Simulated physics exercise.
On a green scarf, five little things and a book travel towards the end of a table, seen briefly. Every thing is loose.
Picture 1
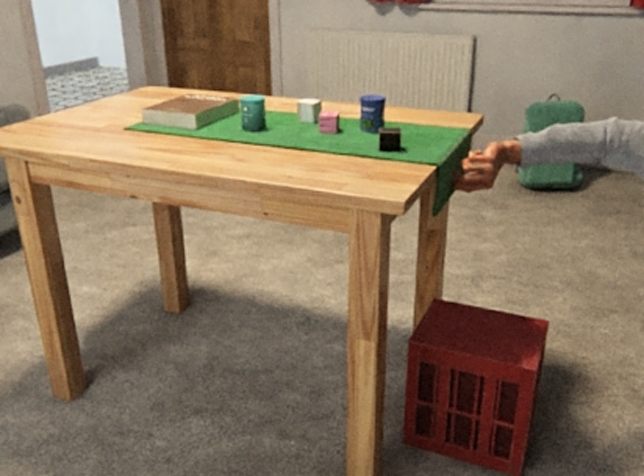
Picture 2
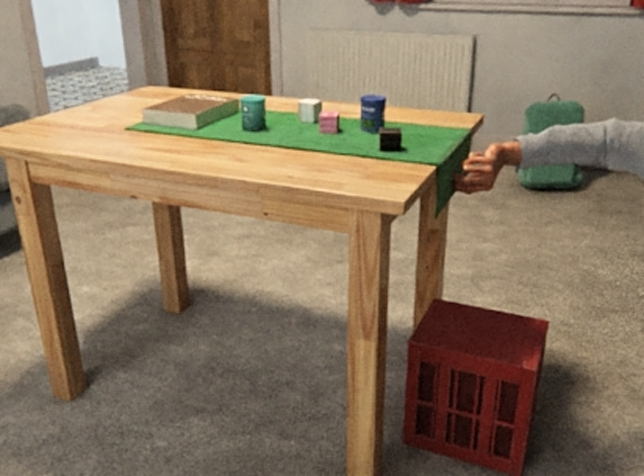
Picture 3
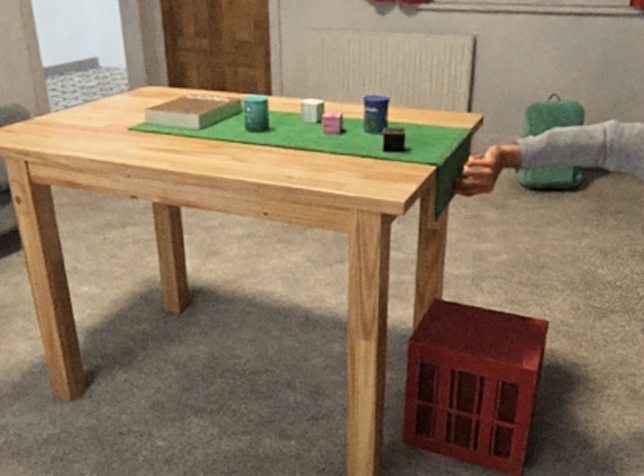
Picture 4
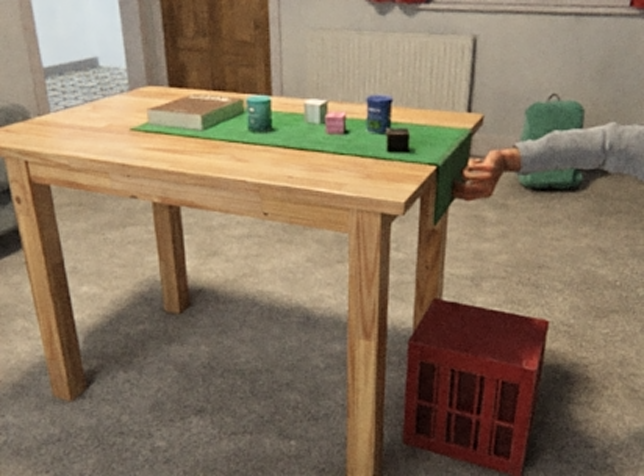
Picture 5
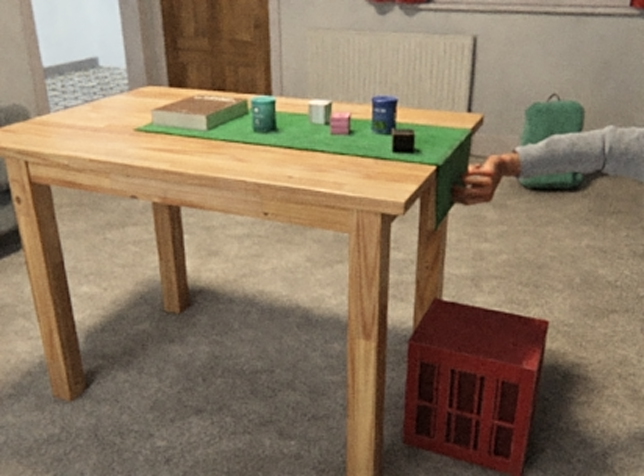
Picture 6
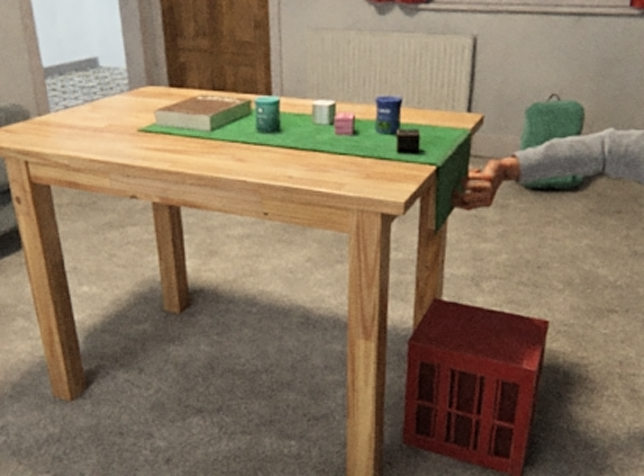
On a wooden table, a hand slowly pulls a green cloth carrying small objects rightward.
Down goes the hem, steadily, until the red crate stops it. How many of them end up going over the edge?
In all, three slip off.
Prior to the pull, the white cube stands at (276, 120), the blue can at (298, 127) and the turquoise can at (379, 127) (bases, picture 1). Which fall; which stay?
Outcome: The white cube is still in place, the blue can is still in place, the turquoise can is gone.
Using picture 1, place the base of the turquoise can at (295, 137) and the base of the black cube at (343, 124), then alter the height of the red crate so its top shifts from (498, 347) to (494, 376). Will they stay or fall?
Turquoise can is gone, black cube is gone.
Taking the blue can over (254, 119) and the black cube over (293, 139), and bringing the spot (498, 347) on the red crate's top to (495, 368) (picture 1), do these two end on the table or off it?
Blue can stays, black cube is gone.
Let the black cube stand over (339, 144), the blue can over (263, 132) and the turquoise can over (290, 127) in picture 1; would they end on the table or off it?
Of these three, the black cube takes a tumble, the blue can rides it out, the turquoise can rides it out.
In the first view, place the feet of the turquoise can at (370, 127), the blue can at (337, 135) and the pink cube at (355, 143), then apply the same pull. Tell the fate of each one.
Record - turquoise can lost; blue can lost; pink cube lost.
Soon after, hem near (449, 279); black cube gone.
After that, hem on the crate; black cube, blue can and pink cube gone.
In the end, hem on the crate; black cube, blue can and pink cube gone. It carries off three.
